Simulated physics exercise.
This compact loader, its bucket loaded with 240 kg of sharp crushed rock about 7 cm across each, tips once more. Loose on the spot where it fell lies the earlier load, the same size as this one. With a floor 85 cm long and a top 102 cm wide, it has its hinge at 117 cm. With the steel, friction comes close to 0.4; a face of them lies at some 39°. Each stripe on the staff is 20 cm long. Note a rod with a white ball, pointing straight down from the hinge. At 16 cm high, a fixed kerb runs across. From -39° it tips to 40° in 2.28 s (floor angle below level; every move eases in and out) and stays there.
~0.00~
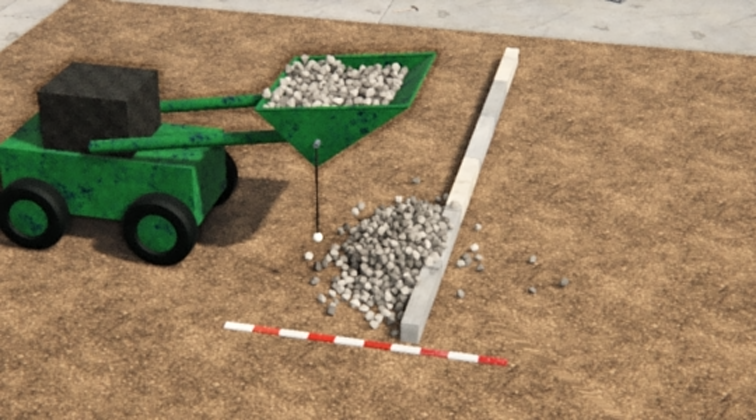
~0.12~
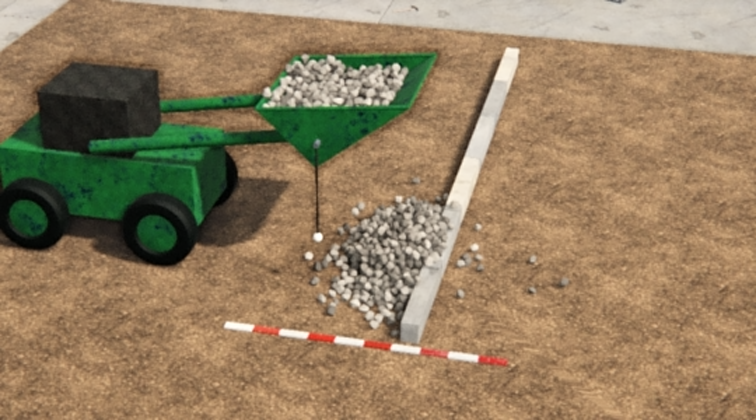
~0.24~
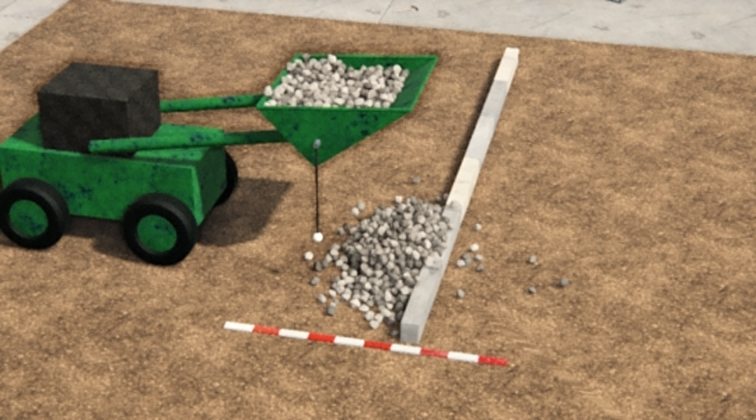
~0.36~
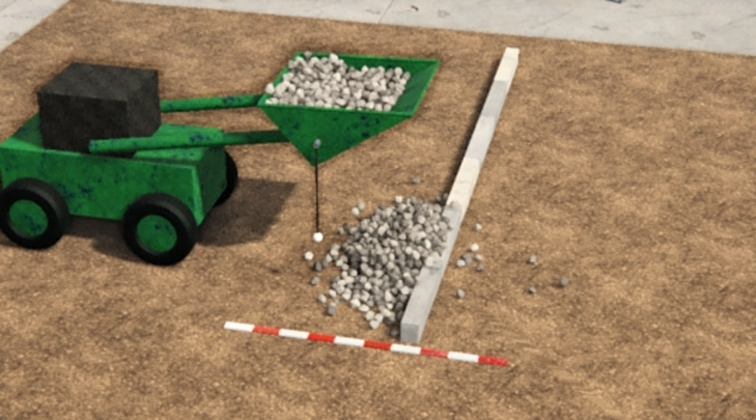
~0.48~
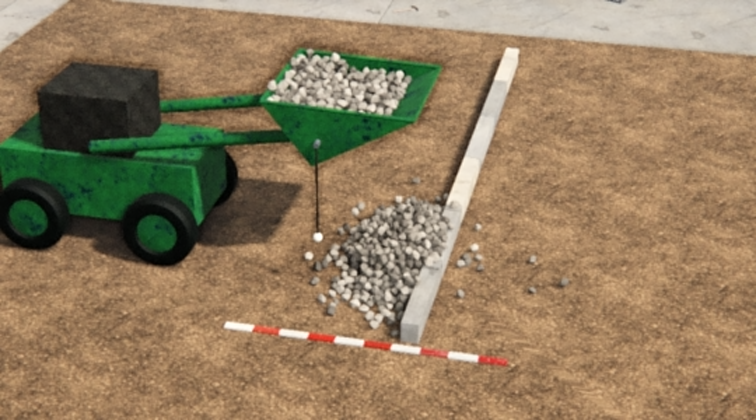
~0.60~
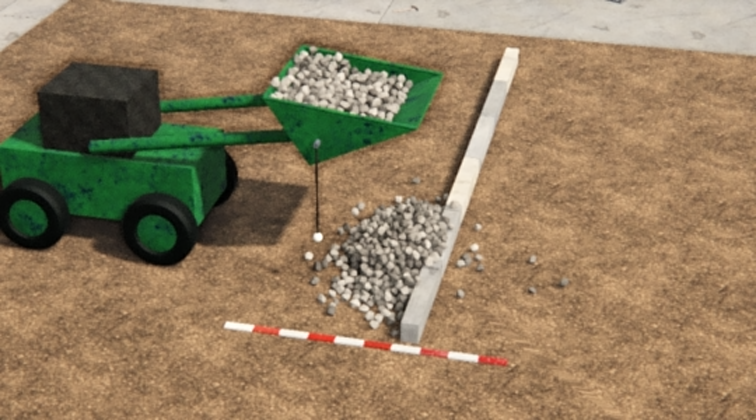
The video shows a green loader holding a bucket of pale stones above a stone pile beside a kerb; the bucket slowly tilts forward a little, its right lip lowering slightly, while the pile and the loader's body stay still.
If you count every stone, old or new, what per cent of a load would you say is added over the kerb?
I would say about 64 per cent.
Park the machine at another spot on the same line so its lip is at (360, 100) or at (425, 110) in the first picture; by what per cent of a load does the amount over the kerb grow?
The first would add some 5 per cent and the second some 85 per cent.
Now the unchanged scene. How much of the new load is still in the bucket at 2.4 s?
Close to 25 in a hundred.
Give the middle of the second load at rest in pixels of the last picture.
Middle: Approx. (461, 254) px.
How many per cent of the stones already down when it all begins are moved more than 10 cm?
0 per cent.
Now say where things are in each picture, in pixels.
In the first frame, the bucket is at -39°, its lip at (409, 107); the top of the load is at (331, 70). The earlier load is highest near (414, 231), 26 cm above ground level, 98 % on this side of the kerb, 2 % over the kerb.
In the second frame, the bucket is at -38°, its lip at (409, 108); the top of the load is at (324, 68); the stones move at 0.0 m/s on average.
In the third frame, the bucket is at -37°, its lip at (410, 110); the top of the load is at (319, 68); the stones move at 0.1 m/s on average.
The fourth frame shows lip at (412, 115), floor tilted -34°, highest stones at (316, 66); the stones move at 0.1 m/s on average.
In the fifth frame, the bucket is at -30°, its lip at (415, 121); the top of the load is at (308, 61); the stones move at 0.1 m/s on average.
The sixth frame shows lip at (417, 129), floor tilted -25°, highest stones at (307, 60); the stones move at 0.1 m/s on average.
After 1.7 s the floor is at 28°; in per cent of one load, 99 in the bucket, 99 on this side of the kerb, 2 over the kerb; the foremost stones are at (498, 270).
After 2.4 s the floor is at 40°; in per cent of one load, 24 in the bucket, 150 on this side of the kerb, 25 over the kerb; the foremost stones are at (525, 270).
After 2.7 s the floor is at 40°; in per cent of one load, 0 in the bucket, 147 on this side of the kerb, 52 over the kerb; the foremost stones are at (558, 276).
After 5.2 s the floor is at 40°; in per cent of one load, 0 in the bucket, 134 on this side of the kerb, 66 over the kerb; the foremost stones are at (574, 277). Net gain over the kerb, 64.
